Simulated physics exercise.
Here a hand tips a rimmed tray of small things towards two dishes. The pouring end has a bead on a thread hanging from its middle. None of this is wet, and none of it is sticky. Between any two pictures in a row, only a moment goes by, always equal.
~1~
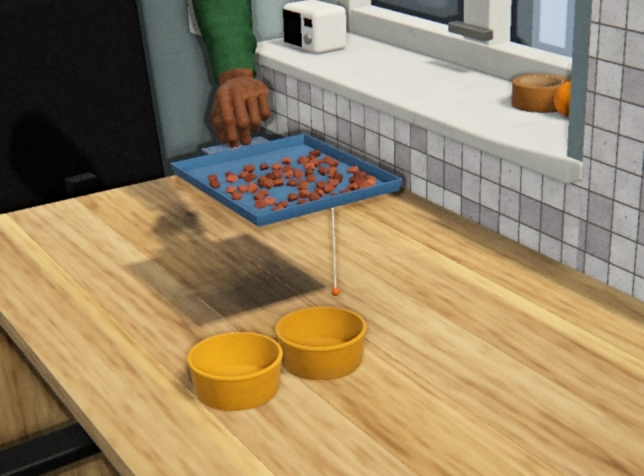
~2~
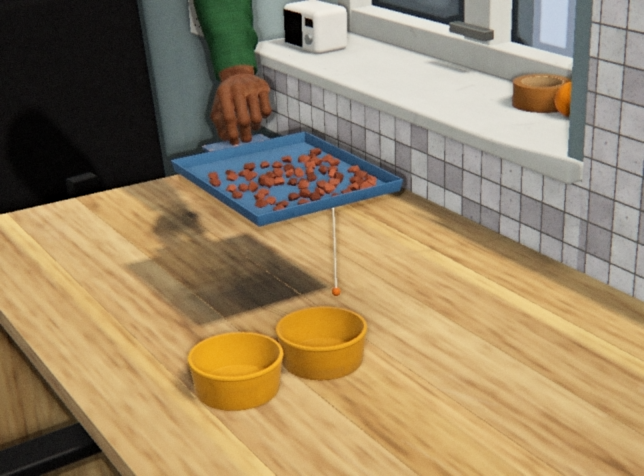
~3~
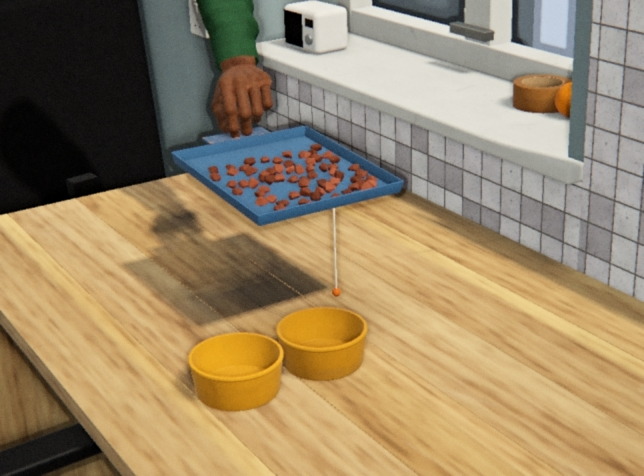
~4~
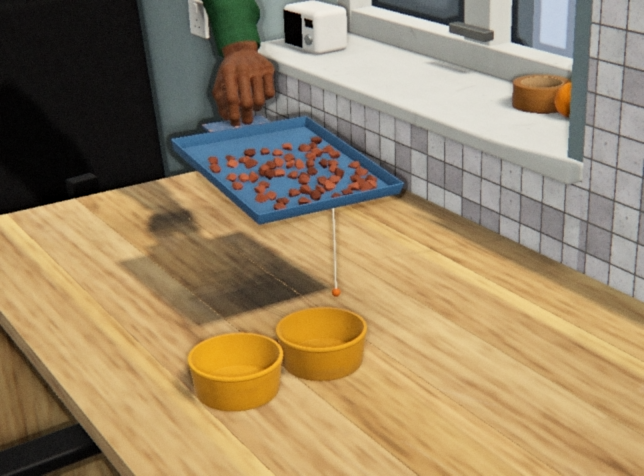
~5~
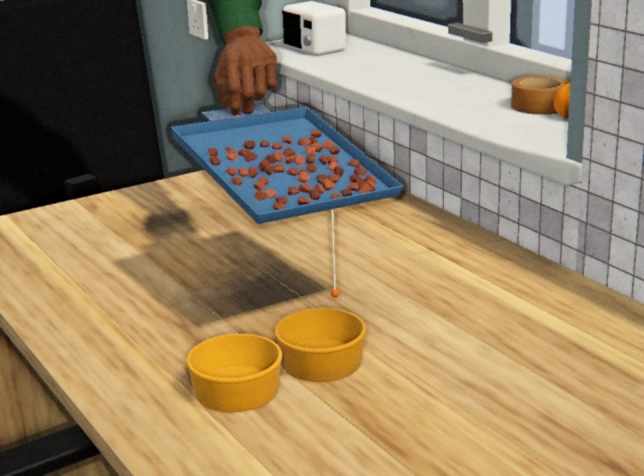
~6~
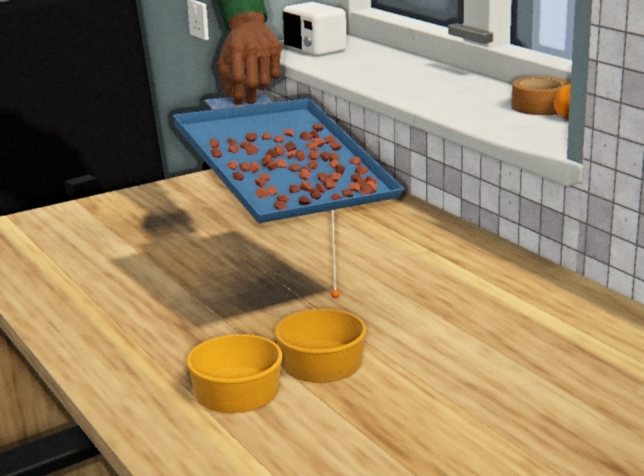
In a kitchen seen from above at an angle, a pale wooden counter runs beside a grey tiled wall and a white windowsill. A dark-skinned hand in a green sleeve holds a blue rimmed tray of reddish-brown bits, a bead hanging beneath its near edge, above two yellow dishes. The hand slowly raises the tray's far end, the near edge dips slightly rightward, and the camera stays still.
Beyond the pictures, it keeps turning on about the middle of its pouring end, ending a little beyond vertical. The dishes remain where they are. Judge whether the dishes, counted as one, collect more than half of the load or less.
Counted as one, they collect less than half.
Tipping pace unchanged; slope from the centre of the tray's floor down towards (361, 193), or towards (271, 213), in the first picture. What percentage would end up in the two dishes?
Lab note: Try 1 = 0 %, try 2 = 40 %.
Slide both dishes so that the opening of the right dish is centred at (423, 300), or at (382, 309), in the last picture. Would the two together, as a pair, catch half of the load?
First shift, a majority share; second shift, a majority share.
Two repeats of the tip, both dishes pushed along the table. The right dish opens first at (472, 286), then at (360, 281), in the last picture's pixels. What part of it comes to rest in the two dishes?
Trial 1 about 60 %, trial 2 about 0 %.
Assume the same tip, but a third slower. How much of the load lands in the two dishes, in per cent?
Roughly 10 percent.
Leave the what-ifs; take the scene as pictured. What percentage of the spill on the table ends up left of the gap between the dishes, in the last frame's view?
It works out at some 0 percent.
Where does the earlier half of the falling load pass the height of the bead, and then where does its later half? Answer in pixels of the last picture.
(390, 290) for the early half, (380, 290) for the late half.
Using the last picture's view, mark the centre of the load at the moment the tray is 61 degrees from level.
Look close to (348, 179) in the last picture.
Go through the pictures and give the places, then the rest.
In the first frame, corners of the pouring end at (258, 215) and (399, 179), level; middle of the load at (291, 183), bits of crushed brick; left dish at (258, 387); right dish at (345, 358); bead on its thread at (335, 292).
In the second frame, corners of the pouring end at (259, 214) and (399, 179), level; middle of the load at (292, 182).
In the third frame, corners of the pouring end at (259, 214) and (400, 181), tipped barely, lowest at the right corner; middle of the load at (292, 180).
In the fourth frame, corners of the pouring end at (260, 213) and (400, 183), tipped a little, lowest at the right corner; middle of the load at (292, 175).
In the fifth frame, corners of the pouring end at (259, 213) and (400, 185), tipped a little, lowest at the right corner; middle of the load at (292, 172).
In the sixth frame, corners of the pouring end at (260, 213) and (400, 188), tipped clearly, lowest at the right corner; middle of the load at (304, 170); left dish at (257, 390); right dish at (345, 360).
Soon after the last picture, tray tipped steeply; nearly all on the tray; a stray few in the air.
A little later, tray tipped right over; about two thirds on the tray; a stray few in the right dish; a small part outside both; about a quarter in the air.
Later still, tray tipped past a quarter turn; a small part in the right dish; most outside both.
At rest, tray tipped past a quarter turn; none in the left dish; a small part in the right dish; most outside both.
